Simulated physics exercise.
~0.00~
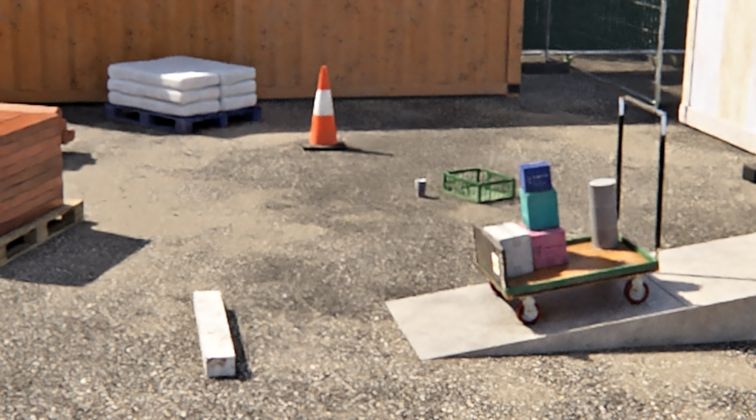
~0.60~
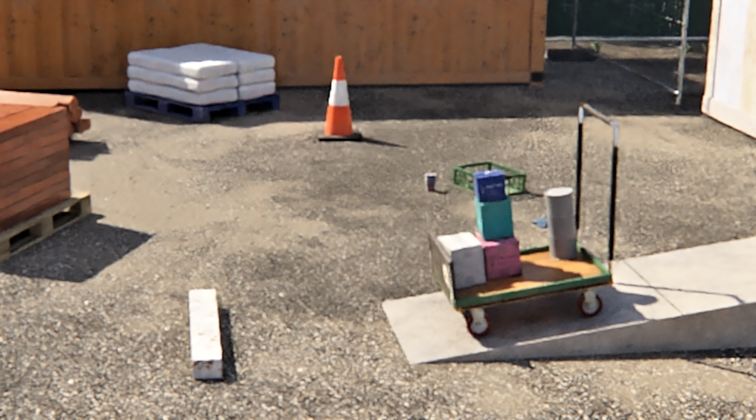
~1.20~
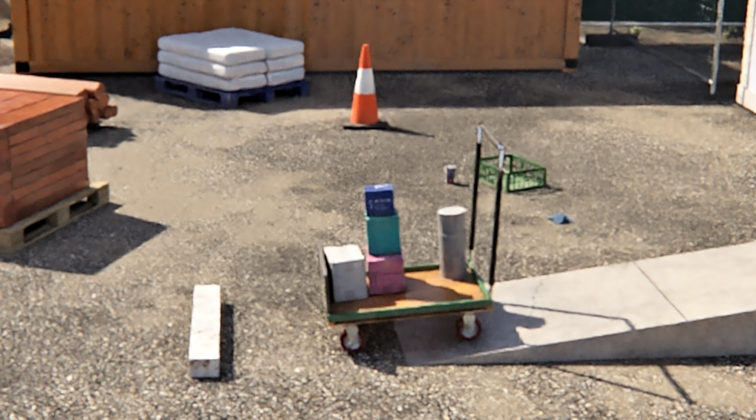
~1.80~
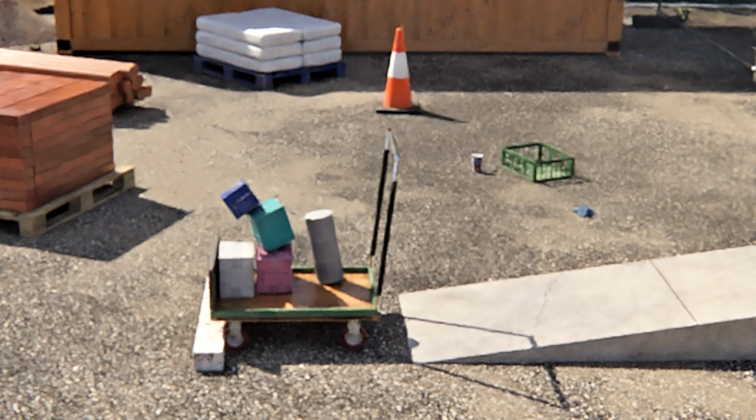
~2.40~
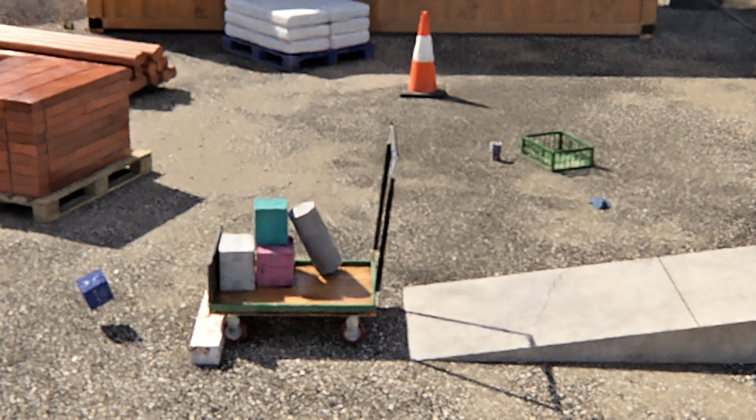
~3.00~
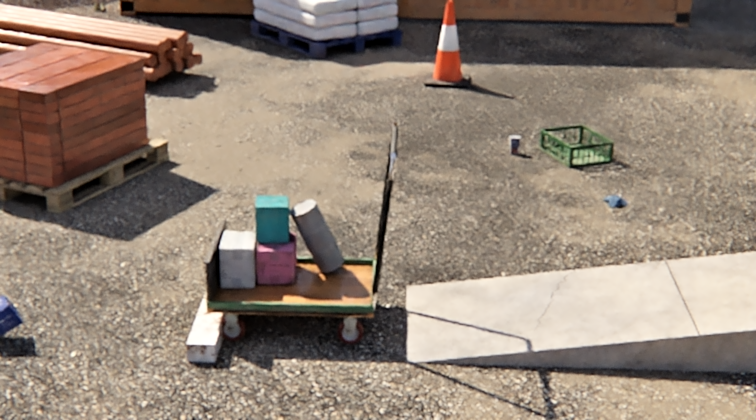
A flatbed trolley with a green rim, loaded with white, pink, turquoise and blue boxes and a grey canister, rolls left down a concrete ramp in a sunny gravel yard, seen from slightly above as the view drifts. Around it are an orange cone, a green crate, stacked white sacks and reddish timber on a pallet. Leaving the ramp, the trolley stops abruptly against a pale kerb. The blue box pitches off the turquoise one, flies over the front and tumbles away left. The turquoise box tips, then settles upright on the pink one, while the canister ends leaning towards them.
